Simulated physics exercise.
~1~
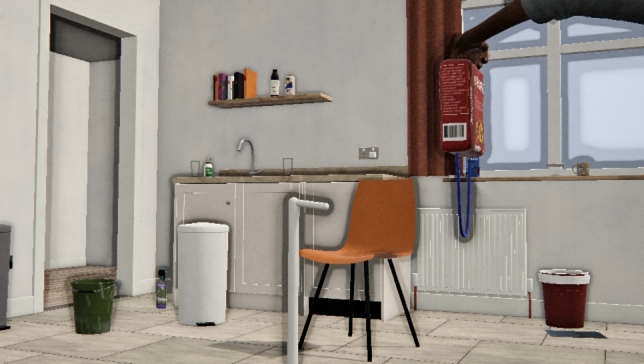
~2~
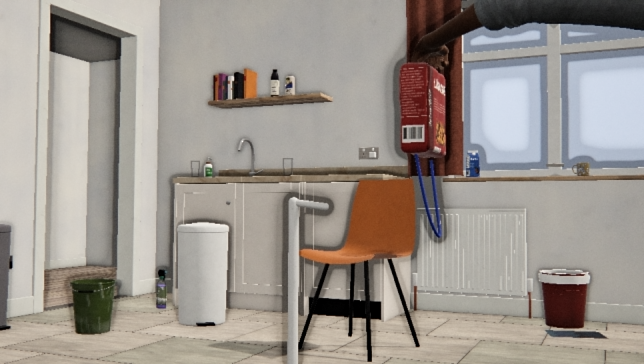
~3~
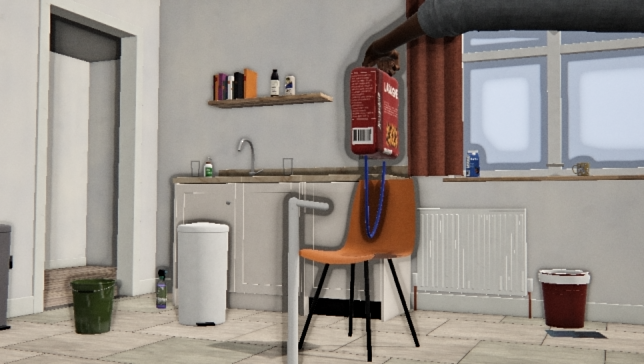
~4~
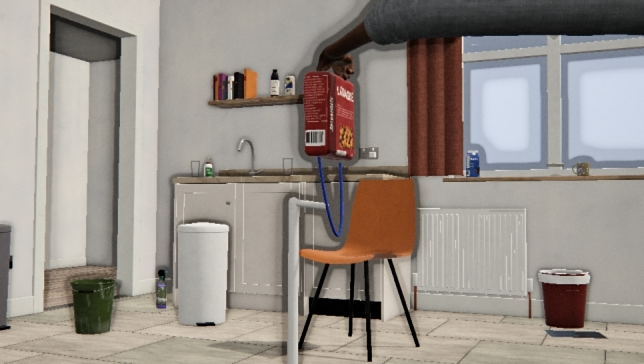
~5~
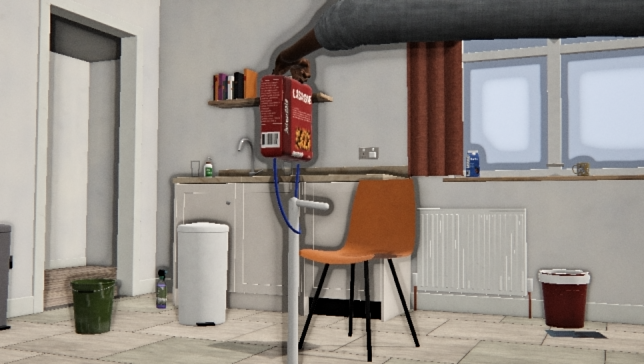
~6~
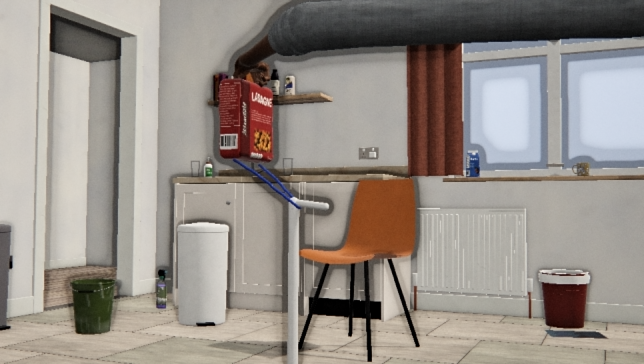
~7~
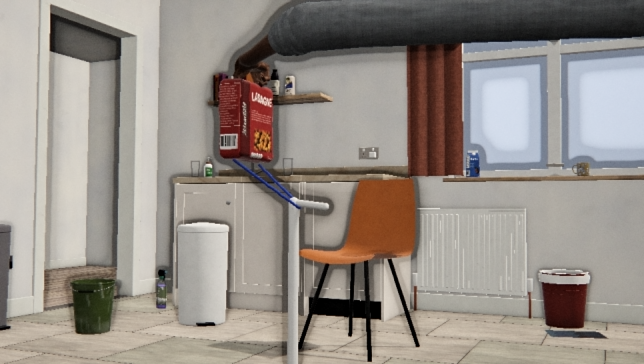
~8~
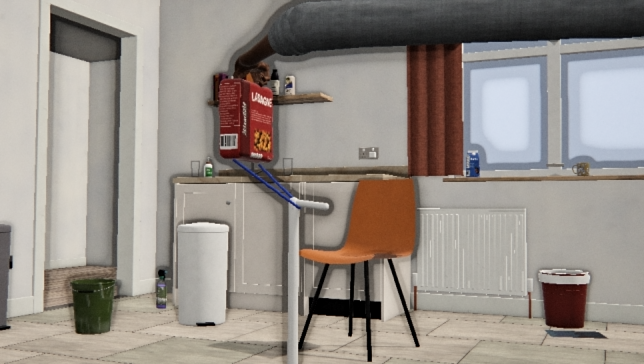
In a room with a sink and an orange chair, a hand carried a red bag leftward from the window, its blue loop dangling, until the loop caught on a pale post and pulled tight, and the bag and hand stopped just past it.
